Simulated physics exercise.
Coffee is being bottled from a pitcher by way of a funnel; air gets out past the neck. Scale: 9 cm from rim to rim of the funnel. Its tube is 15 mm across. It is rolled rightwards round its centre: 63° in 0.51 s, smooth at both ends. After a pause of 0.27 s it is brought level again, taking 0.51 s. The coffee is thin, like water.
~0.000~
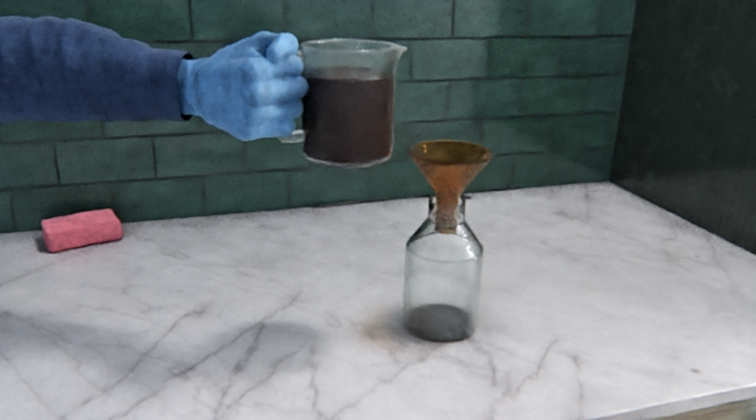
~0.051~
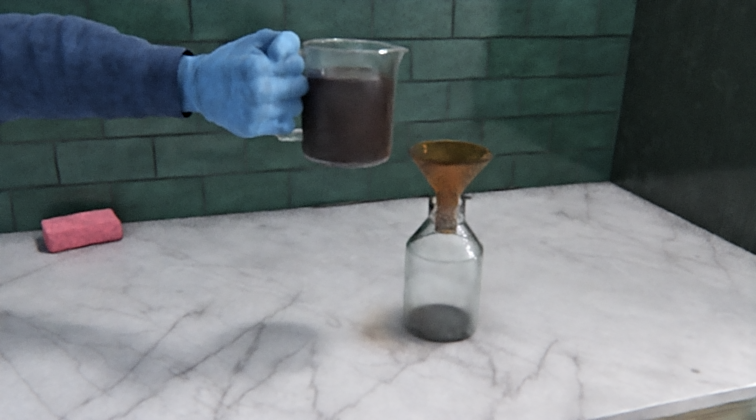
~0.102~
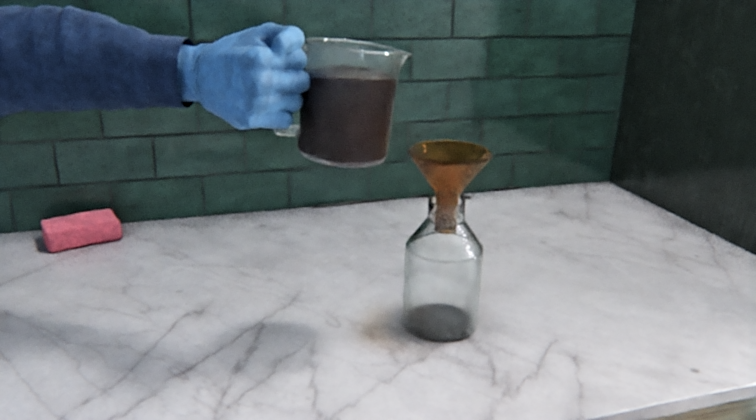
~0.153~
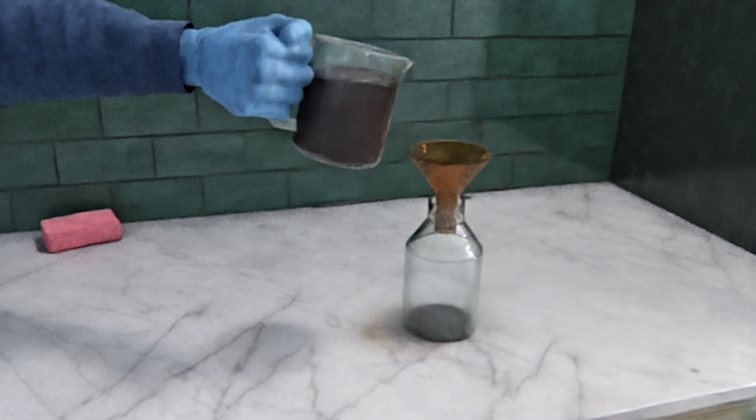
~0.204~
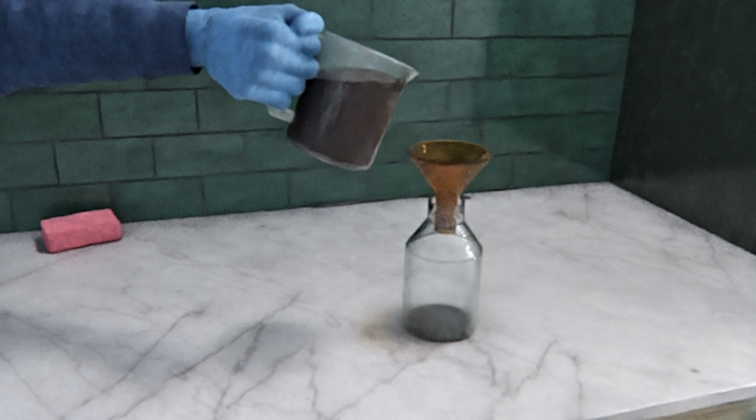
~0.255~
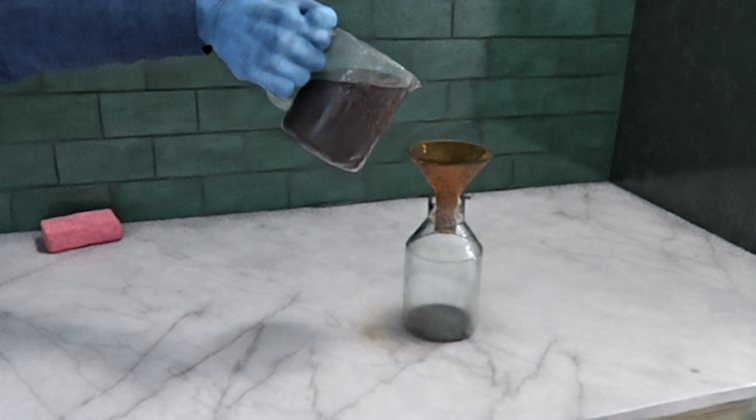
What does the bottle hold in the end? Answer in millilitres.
Some 190 ml goes through.
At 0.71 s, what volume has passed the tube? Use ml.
Some 30 ml.
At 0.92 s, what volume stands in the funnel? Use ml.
About 100 ml.
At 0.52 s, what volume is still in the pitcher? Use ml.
Some 490 ml.
Then, 0.52 s in, the tilt is 63° and 5 ml has passed the tube, 45 ml is in the funnel, 490 ml in the pitcher and 0 ml has missed.
Then, 0.71 s in, the tilt is 63° and 35 ml has passed the tube, 80 ml is in the funnel, 390 ml in the pitcher and 0 ml has missed.
Then, 0.92 s in, the tilt is 53° and 60 ml has passed the tube, 100 ml is in the funnel, 335 ml in the pitcher and 45 ml has missed.
Then, 1.14 s in, the tilt is 13° and 90 ml has passed the tube, 95 ml is in the funnel, 330 ml in the pitcher and 70 ml has missed.
Finally, 185 ml has passed the tube, 0 ml is in the funnel, 330 ml in the pitcher and 70 ml has missed.
